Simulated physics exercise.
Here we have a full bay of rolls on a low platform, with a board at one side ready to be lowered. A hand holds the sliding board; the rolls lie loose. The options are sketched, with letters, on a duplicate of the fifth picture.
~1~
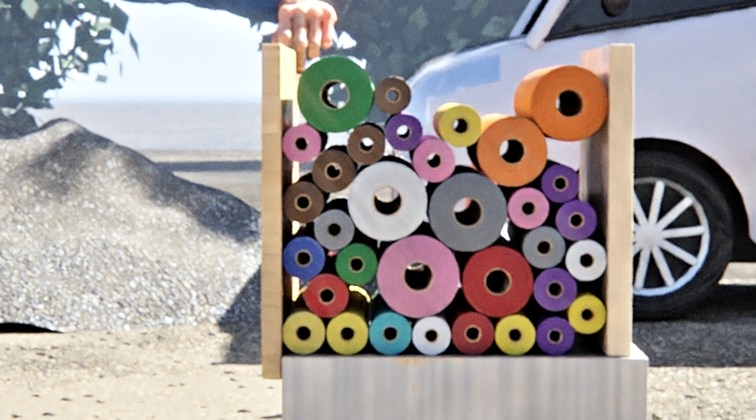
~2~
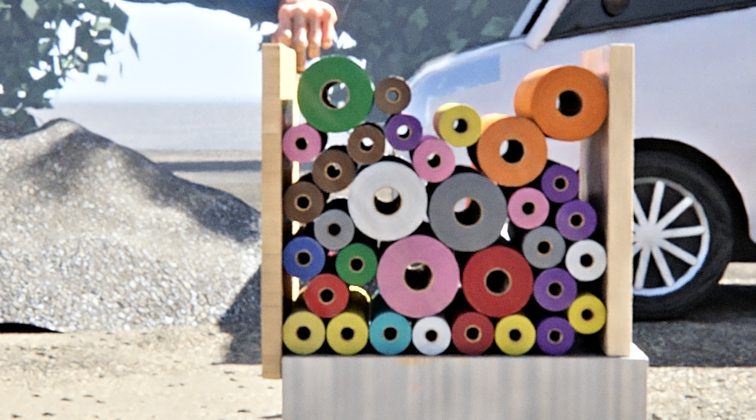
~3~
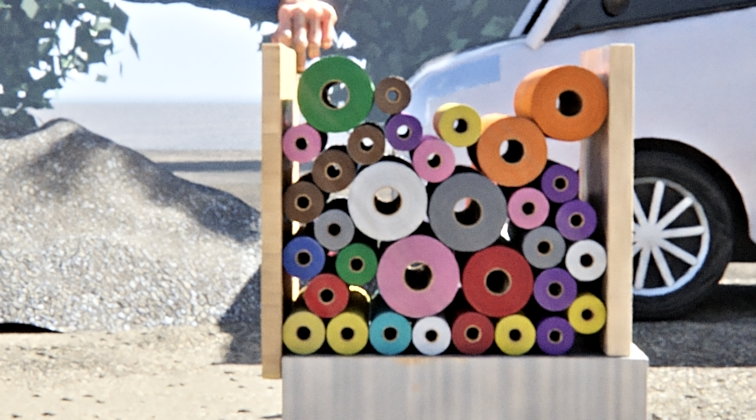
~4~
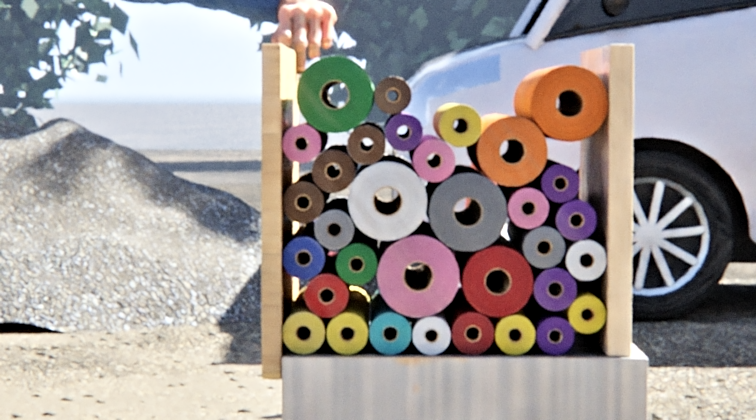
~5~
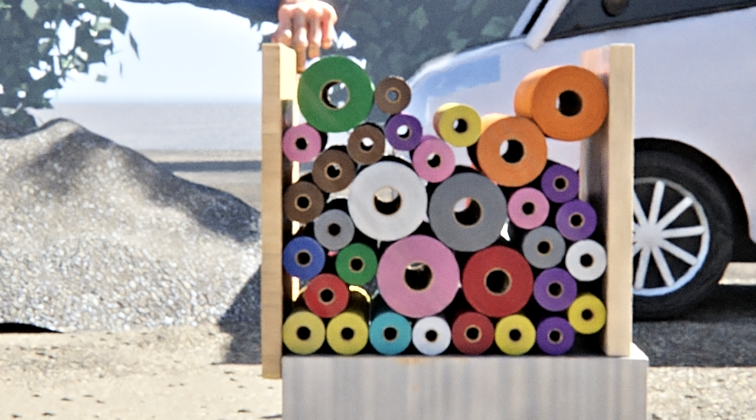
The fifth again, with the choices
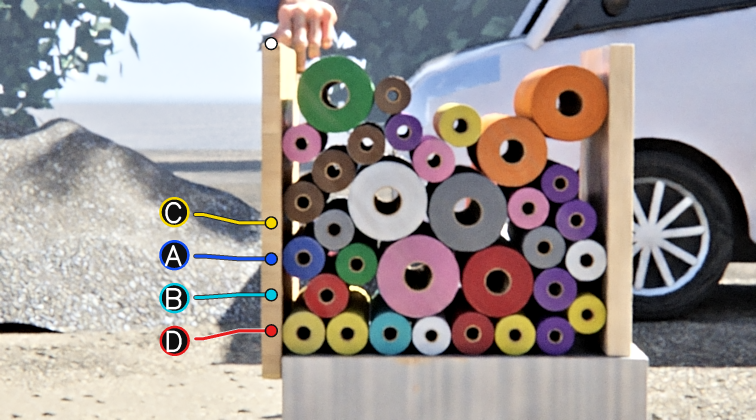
A hand resting atop the left wooden board of a rack stacked with colourful rolls, with no visible movement.
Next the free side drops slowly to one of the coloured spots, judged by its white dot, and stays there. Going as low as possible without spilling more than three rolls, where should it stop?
The last mark within the limit is C.
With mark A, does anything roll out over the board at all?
At A: Yes.
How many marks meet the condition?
The number is one.
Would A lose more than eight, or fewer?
At A, fewer than eight.
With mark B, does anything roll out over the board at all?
Yes.
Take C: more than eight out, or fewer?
It loses fewer than eight.
On the marked copy, A at (271, 259); B at (271, 295); C at (271, 223); D at (271, 331); the white dot at (271, 43).
With C. Early on, top of the board (281, 122).
Further on, top of the board (281, 212).
At the end, top of the board (281, 223), two out over the board.
As for the rest, A more than three out over the board; B more than three out over the board; D more than three out over the board.
